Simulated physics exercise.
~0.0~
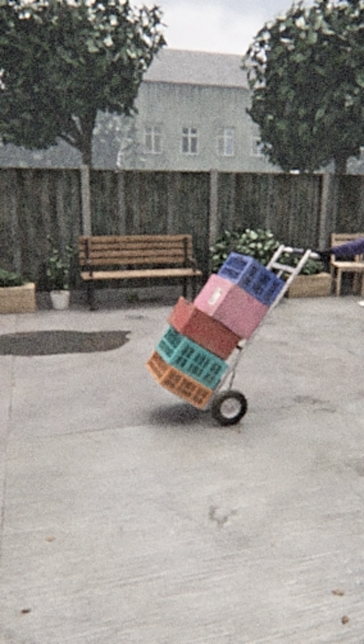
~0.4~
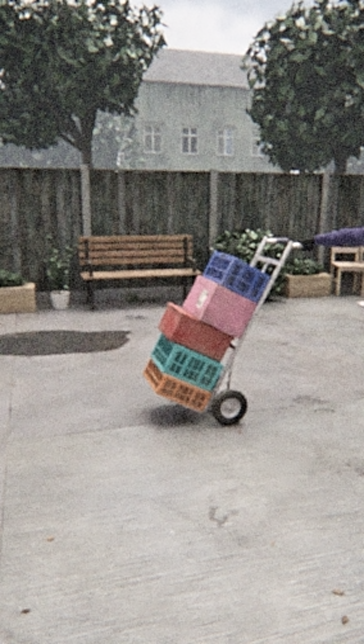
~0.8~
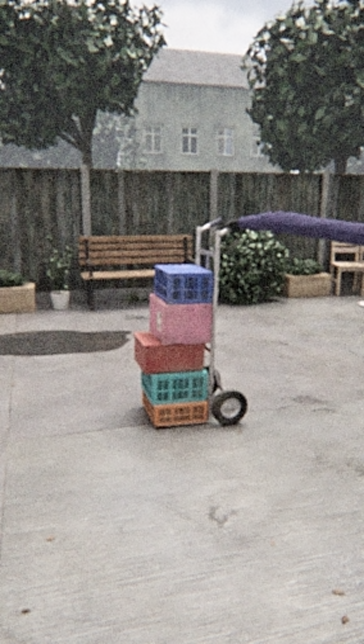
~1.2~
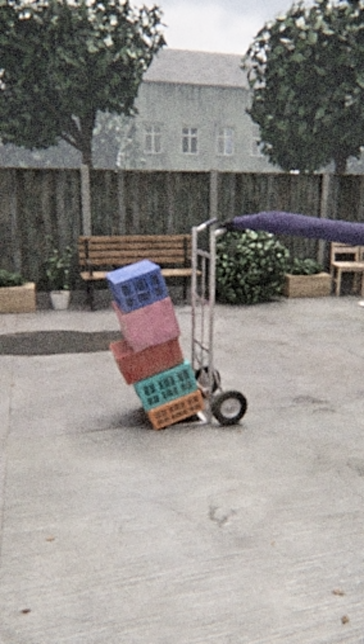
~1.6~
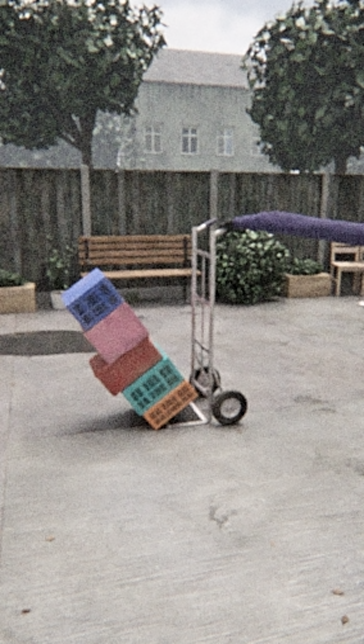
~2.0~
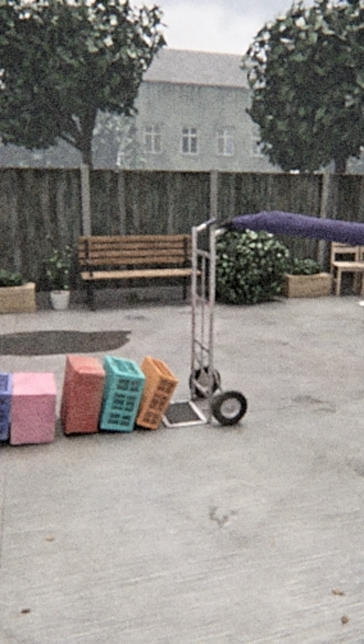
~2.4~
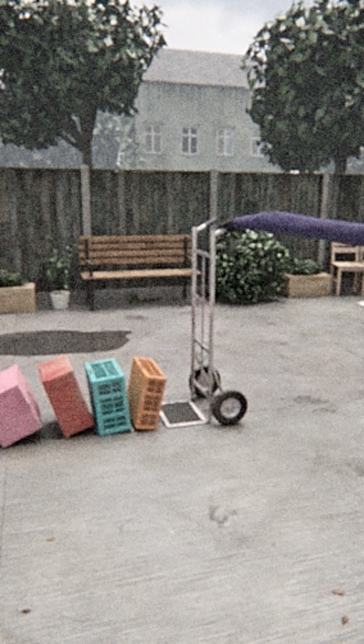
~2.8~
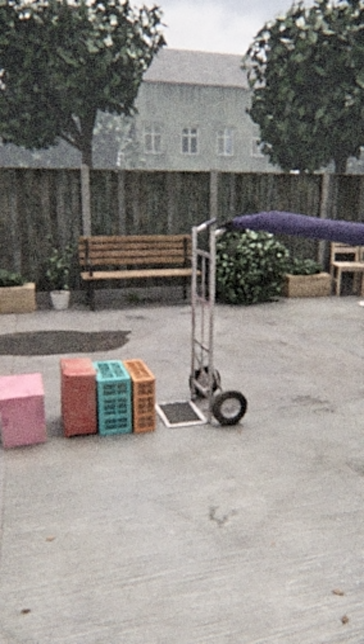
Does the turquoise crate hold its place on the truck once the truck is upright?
No, the turquoise crate leaves its spot. It tips over to the left with the rest of the stack and ends on its side between the red tote and the orange crate.
